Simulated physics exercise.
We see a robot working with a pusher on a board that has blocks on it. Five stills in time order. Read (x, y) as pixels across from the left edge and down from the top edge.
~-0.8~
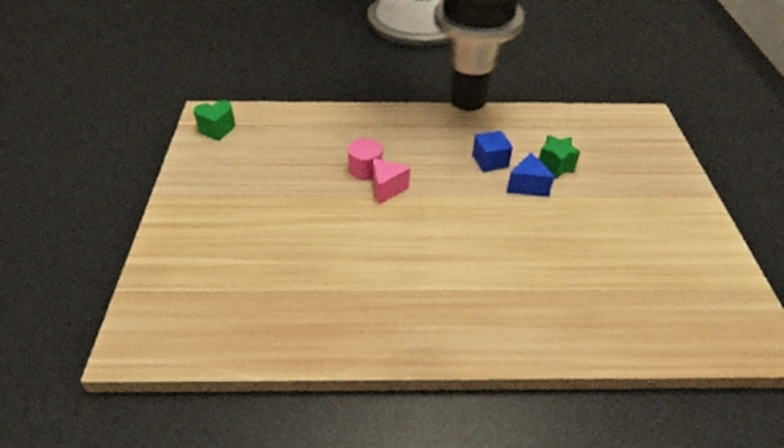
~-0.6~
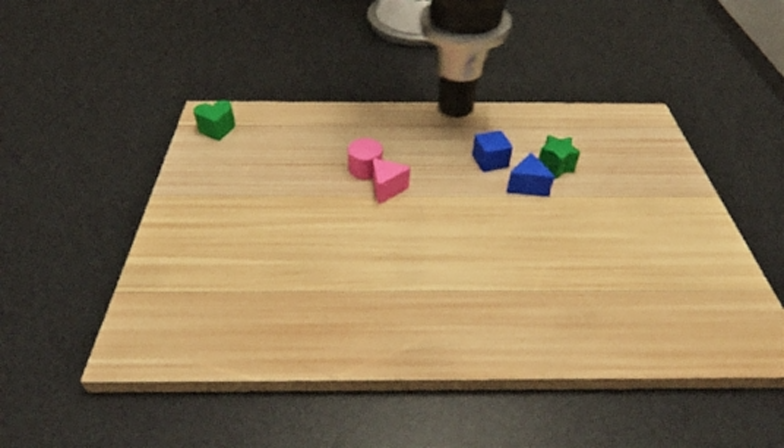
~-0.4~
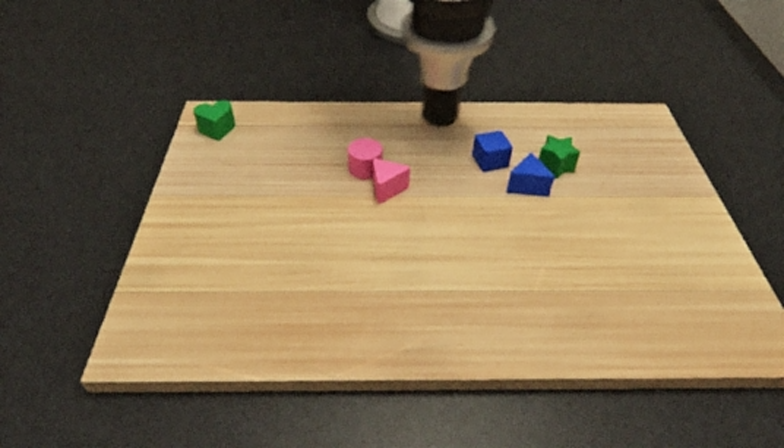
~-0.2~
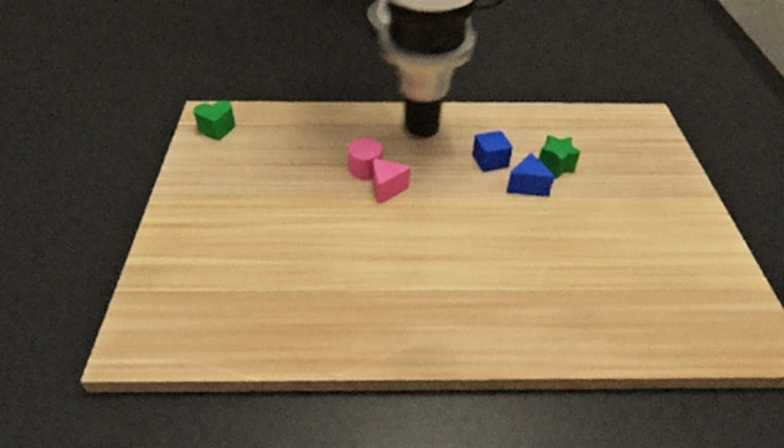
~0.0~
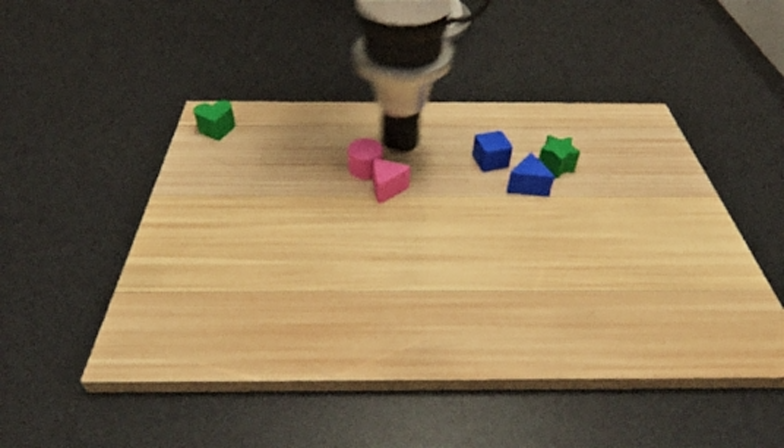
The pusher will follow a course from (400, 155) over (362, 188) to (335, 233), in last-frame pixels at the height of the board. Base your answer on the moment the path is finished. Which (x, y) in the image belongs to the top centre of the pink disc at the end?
At (317, 170).
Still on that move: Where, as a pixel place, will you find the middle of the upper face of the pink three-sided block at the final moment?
Expect it around (382, 192).
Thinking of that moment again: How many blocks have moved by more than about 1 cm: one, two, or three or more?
Total moved: Two.
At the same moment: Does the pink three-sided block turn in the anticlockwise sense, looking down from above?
Going by the path, yes.
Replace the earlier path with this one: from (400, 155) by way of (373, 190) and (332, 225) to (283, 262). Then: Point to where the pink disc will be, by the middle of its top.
I think it will end close to (329, 167).
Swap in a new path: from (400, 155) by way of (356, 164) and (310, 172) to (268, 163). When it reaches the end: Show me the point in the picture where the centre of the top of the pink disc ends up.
It comes to (294, 177).
What follows on the original path. One third of the way, pusher (373, 163); pink disc (335, 161); pink three-sided block (384, 177), turned 35° anticlockwise.
Two thirds of the way, pusher (351, 189); pink disc (317, 170); pink three-sided block (382, 191), turned 80° anticlockwise.
At the end, pusher (334, 219); pink disc (317, 170); pink three-sided block (382, 192), turned 85° anticlockwise.
